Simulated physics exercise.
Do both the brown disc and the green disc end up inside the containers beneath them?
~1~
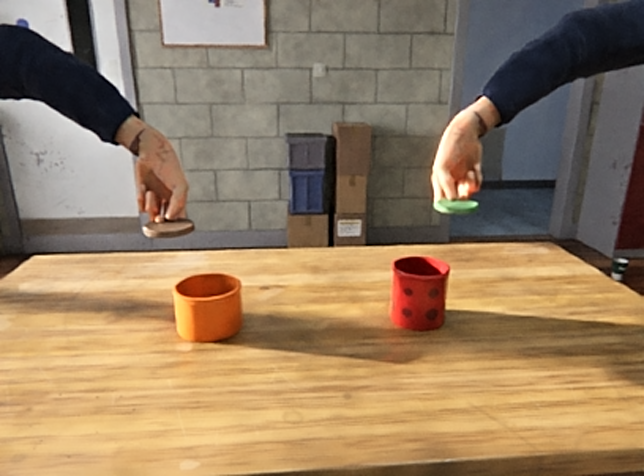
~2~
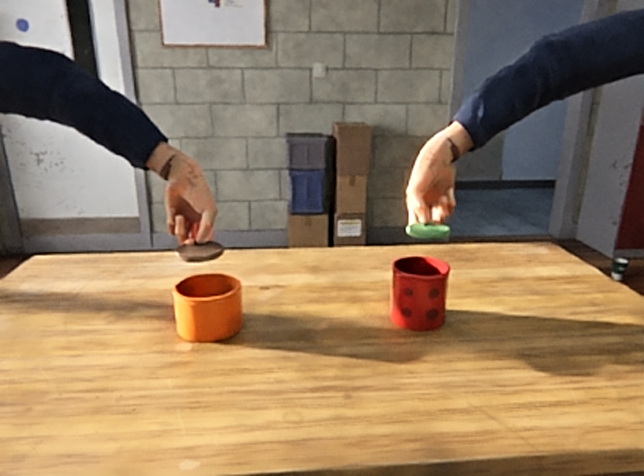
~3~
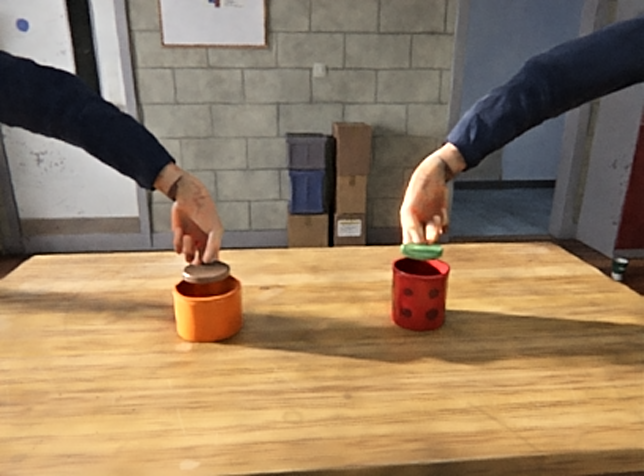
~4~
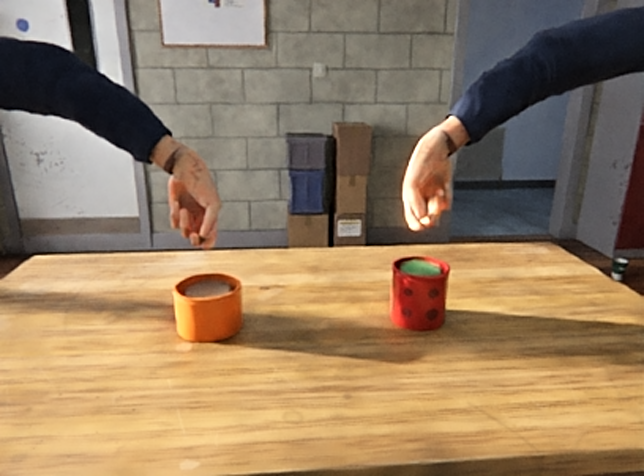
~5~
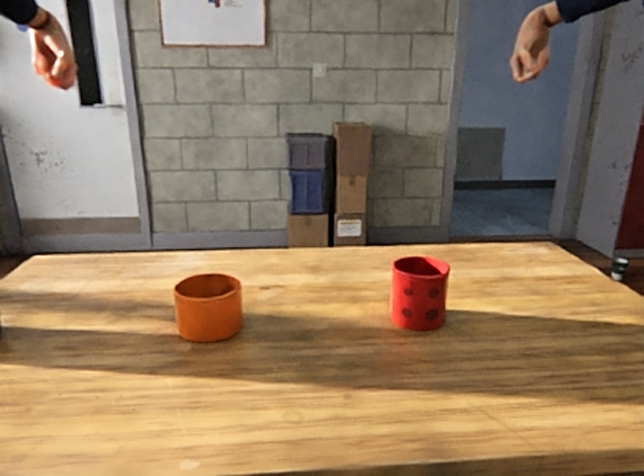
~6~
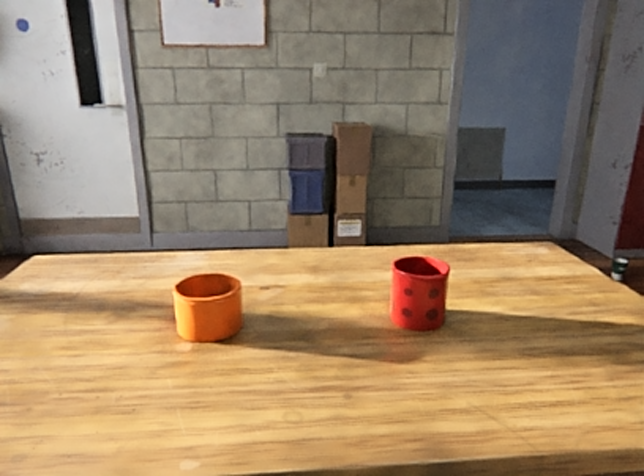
Yes, both go in. The brown disc drops into the orange container and the green disc drops into the red one.
